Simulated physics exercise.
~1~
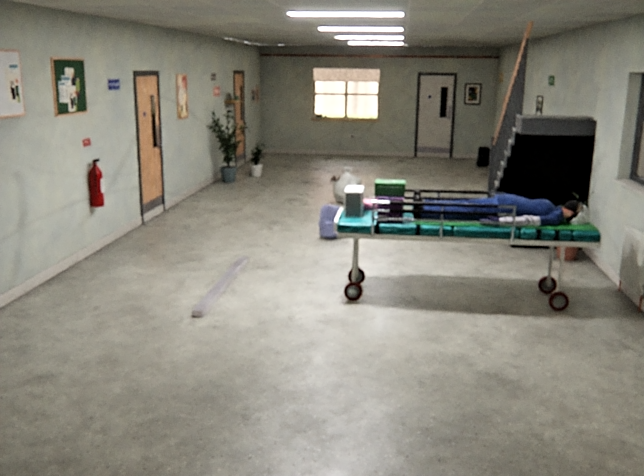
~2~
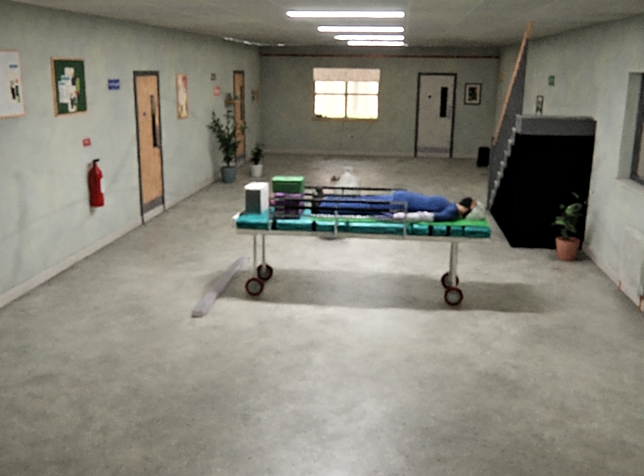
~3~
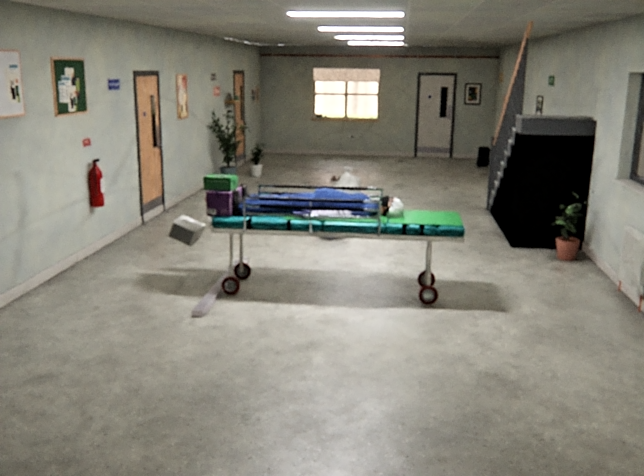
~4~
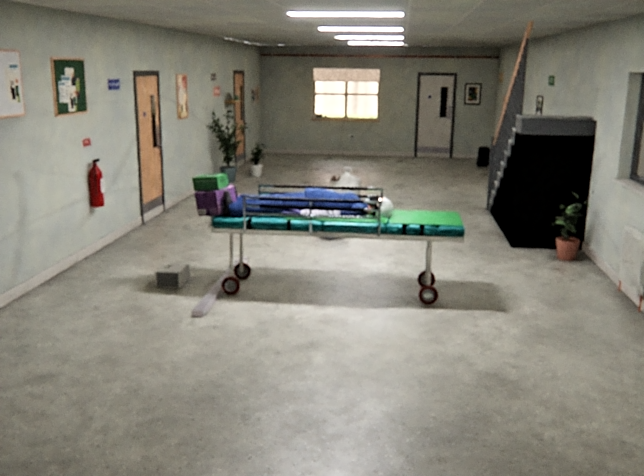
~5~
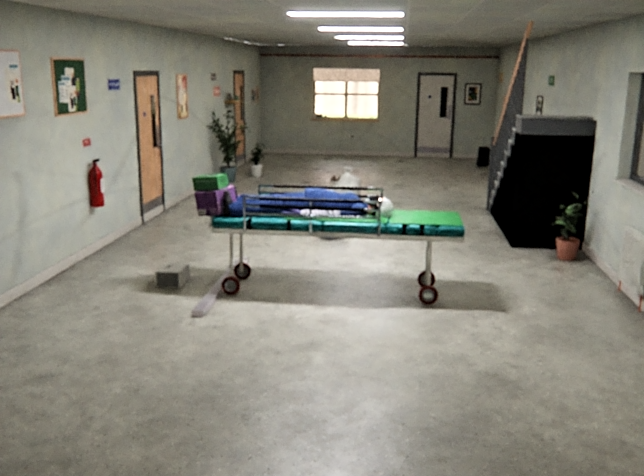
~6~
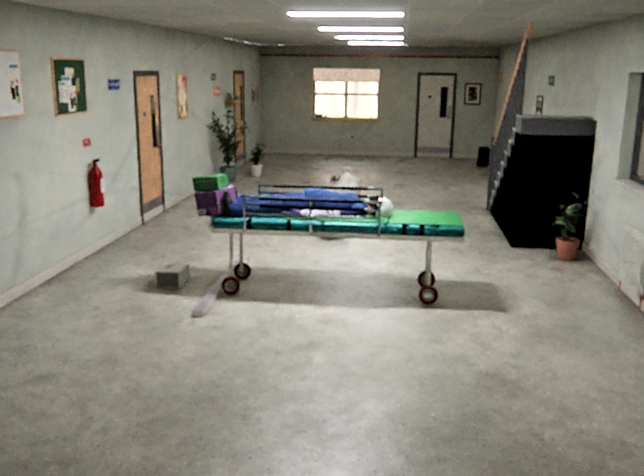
A ward trolley with a green and teal top rolls leftward across a grey-floored corridor, seen from a still, slightly raised viewpoint, with doors and a red extinguisher along the left wall and dark stairs at right. A person in blue lies on it, head to the right, with a pale box-shaped monitor, a green case and a purple holdall at the left end. The trolley stops at a low grey sill, and the person and the load slide left. The monitor tips off the end and drops to the floor. The case and holdall stay aboard, the holdall jutting over the edge, and the person lies still on top.
